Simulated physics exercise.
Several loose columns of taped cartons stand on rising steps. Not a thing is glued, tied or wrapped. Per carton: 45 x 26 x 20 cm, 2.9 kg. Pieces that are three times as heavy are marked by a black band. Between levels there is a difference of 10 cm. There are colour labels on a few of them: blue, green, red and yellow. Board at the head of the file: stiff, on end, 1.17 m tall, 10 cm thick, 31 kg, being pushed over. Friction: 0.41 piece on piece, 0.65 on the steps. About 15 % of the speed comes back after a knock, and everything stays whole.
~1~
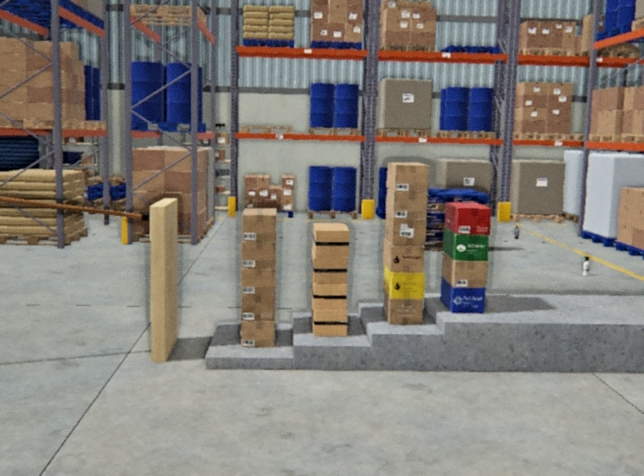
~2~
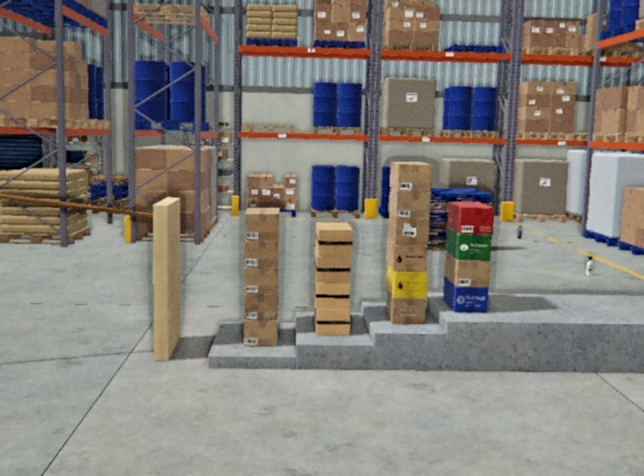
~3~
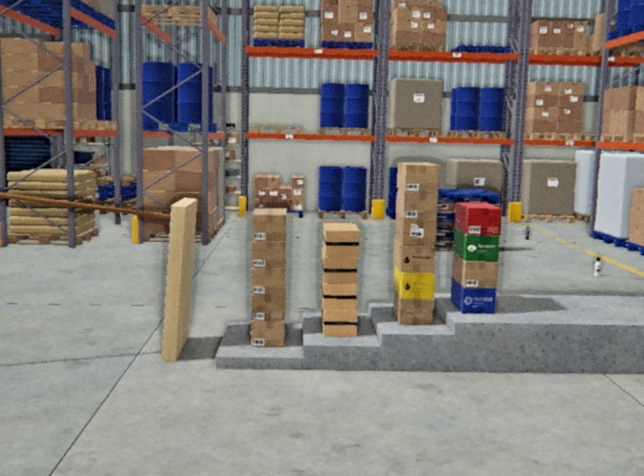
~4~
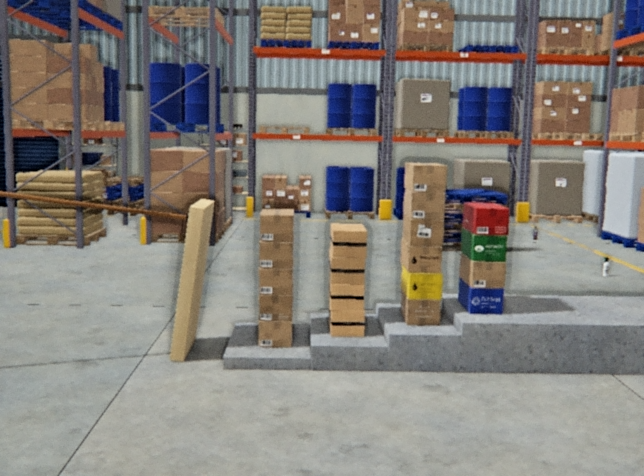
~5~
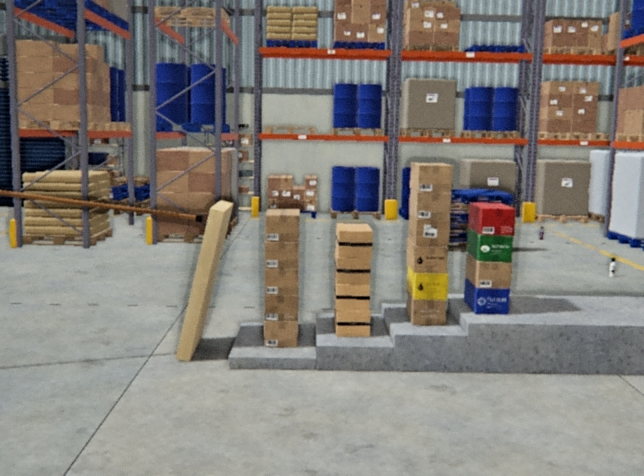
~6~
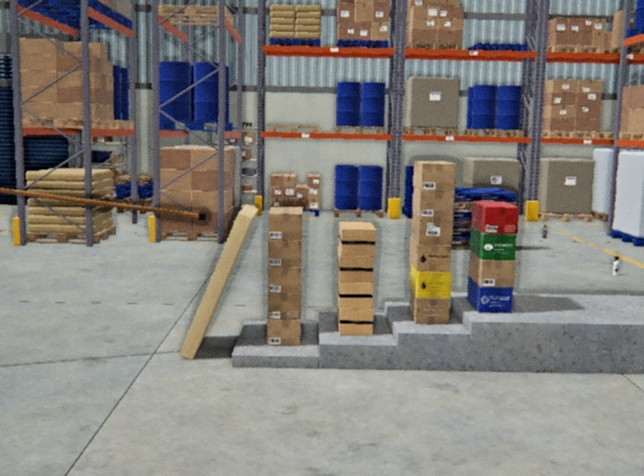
Tall pallet racks holding cartons, sacks and blue drums line the back wall of a warehouse, seen from the front across a grey concrete floor. Four columns of brown cartons stand on rising concrete steps, with yellow in the third and red, green and blue in the right one, beside an upright pale board at left. The camera pans slightly left as the board tilts right towards the columns, which stay still.
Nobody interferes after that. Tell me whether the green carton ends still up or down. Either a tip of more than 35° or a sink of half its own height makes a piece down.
The green carton ends down.
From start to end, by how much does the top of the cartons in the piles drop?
By about 60 cm, start to end.
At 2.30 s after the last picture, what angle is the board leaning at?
It's tipped some 60 degrees away from upright by then.
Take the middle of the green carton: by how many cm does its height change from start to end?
Its middle ends around 40 cm lower.
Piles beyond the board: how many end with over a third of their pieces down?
Count: 4.
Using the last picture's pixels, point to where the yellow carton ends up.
I'd point at about (464, 284).
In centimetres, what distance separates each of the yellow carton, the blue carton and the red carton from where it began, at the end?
Distances in cm - yellow: 30; blue: 10; red: 140.
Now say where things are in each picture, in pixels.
In the first frame (we follow the side turned to the camera; the camera pans a little), pole end (144, 218) 7 cm short, board 0° from upright; green carton (472, 248); red carton (474, 222); yellow carton (408, 286); no other piece has moved.
In the second frame, pole end 1 mm in, board 0° from upright; green carton (475, 248).
In the third frame, pole end 7 cm in, board 4° from upright; green carton (482, 248); no other piece has moved.
In the fourth frame, pole end 14 cm in, board 8° from upright; green carton (490, 249); no other piece has moved.
In the fifth frame, pole end (198, 219) 16 cm in, stopped, board 13° from upright; green carton (496, 249); no other piece has moved.
In the sixth frame, pole end (201, 217) 16 cm in, stopped, board 22° from upright; green carton (499, 247); yellow carton (434, 285); red carton (502, 220); no other piece has moved.
Then, 0.64 s on from the sixth picture, board 52° from upright; none of the 19 cartons down, 9 disturbed; green carton unmoved.
Then, 1.60 s on from the sixth picture, board 60° from upright; 9 of the 19 cartons down; green carton tipped 9°; yellow carton tipped 21°.
Then, 2.30 s on from the sixth picture, board 60° from upright; 19 of the 19 cartons down; green carton on its side; red carton on its side.
Finally, board 60° from upright; 19 of the 19 cartons down; green carton on its side; red carton upside down; blue carton tipped 36°. Seen by the last camera, middles, green carton near (586, 293).
